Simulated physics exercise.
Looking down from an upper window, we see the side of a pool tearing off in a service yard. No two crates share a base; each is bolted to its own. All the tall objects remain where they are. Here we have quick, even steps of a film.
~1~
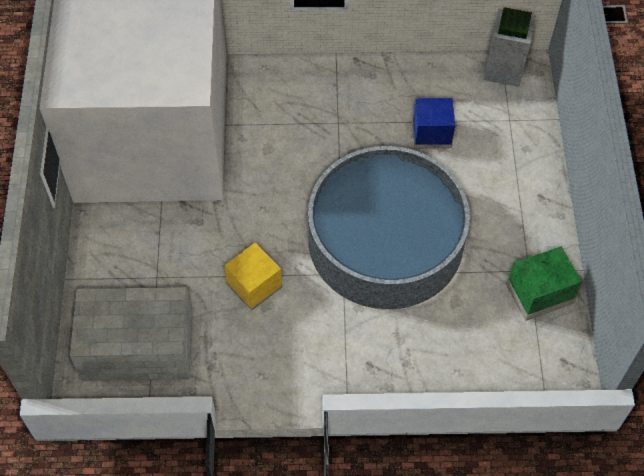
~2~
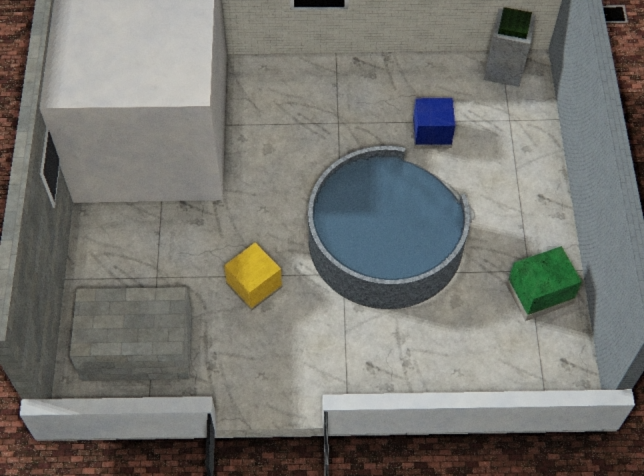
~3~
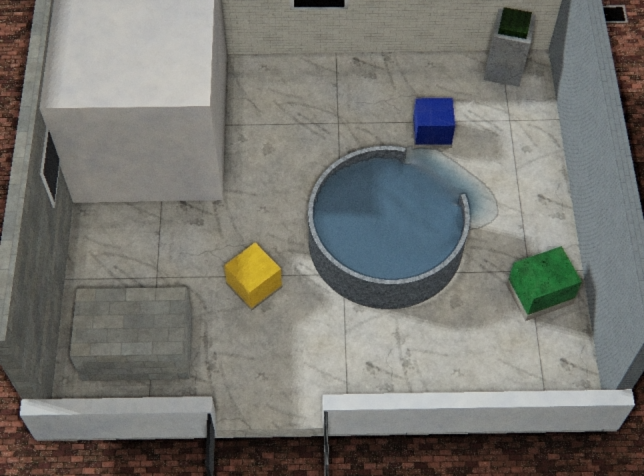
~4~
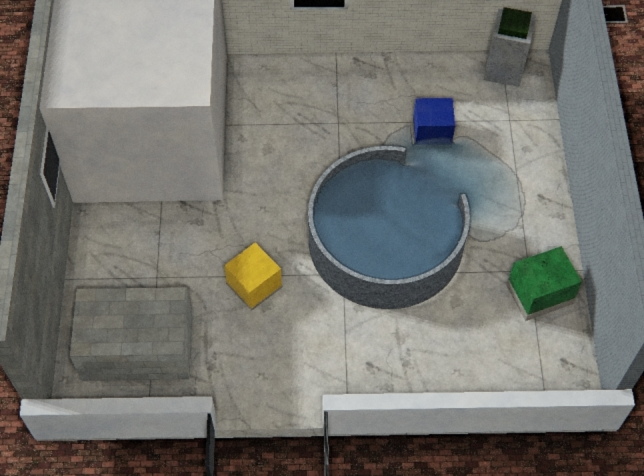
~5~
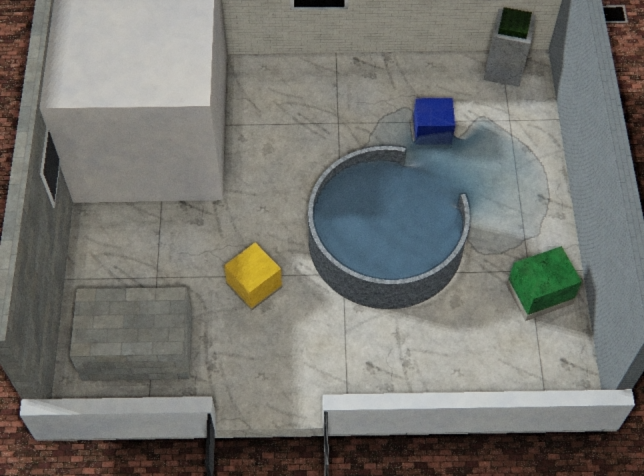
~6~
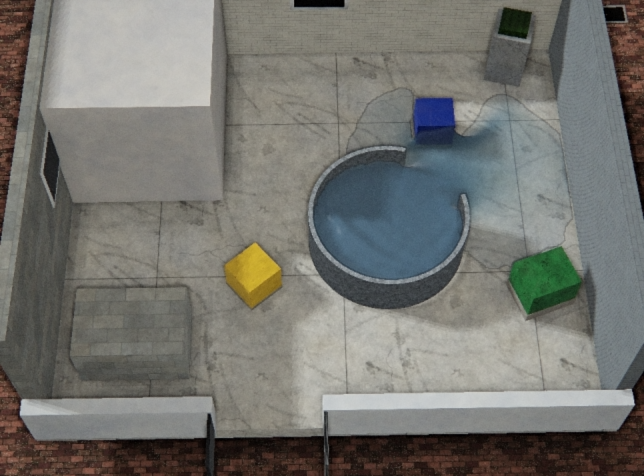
In a walled service yard with yellow, blue and green crates, a round pool of still water loses part of its far side, and water pours through the gap, spreading across the paving around the blue crate.
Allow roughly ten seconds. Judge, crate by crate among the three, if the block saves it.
Yellow crate: Block fails, wet; blue crate: Block fails, wet; green crate: Block fails, wet.
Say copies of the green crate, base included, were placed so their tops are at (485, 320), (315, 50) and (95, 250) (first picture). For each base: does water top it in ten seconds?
Respectively: Comes through fine, is reached and comes through fine.
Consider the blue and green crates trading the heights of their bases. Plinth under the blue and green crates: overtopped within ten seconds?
After ten seconds the blue crate is swamped, and the green crate is swamped.
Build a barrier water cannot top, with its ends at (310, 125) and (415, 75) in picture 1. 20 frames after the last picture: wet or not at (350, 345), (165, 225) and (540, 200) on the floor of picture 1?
The first point comes out unwetted, the next unwetted, the last inundated.
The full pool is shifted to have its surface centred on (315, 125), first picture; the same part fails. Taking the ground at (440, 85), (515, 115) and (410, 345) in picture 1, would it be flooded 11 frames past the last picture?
First drenched; next drenched; last unwetted.
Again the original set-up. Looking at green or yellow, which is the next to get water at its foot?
I'd go with the one in green.
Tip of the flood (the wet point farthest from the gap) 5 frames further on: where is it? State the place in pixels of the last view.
Close to (546, 53).
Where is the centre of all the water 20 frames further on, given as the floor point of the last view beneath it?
Around pixel (444, 177).
A moment on, water covers 25 % of the floor; the yellow crate not reached, the blue crate water round its plinth, the green crate water round its plinth.
Next, water covers 35 % of the floor; the yellow crate not reached, the blue crate water round its plinth, the green crate water round its plinth.
Then, water covers 50 % of the floor; the yellow crate not reached, the blue crate water round its plinth, the green crate water round its plinth.
Later, water covers 70 % of the floor; the yellow crate water round its plinth, the blue crate water round its plinth, the green crate water round its plinth.
In the end, water covers 95 % of the floor; the yellow crate was topped, the blue crate was topped, the green crate was topped.
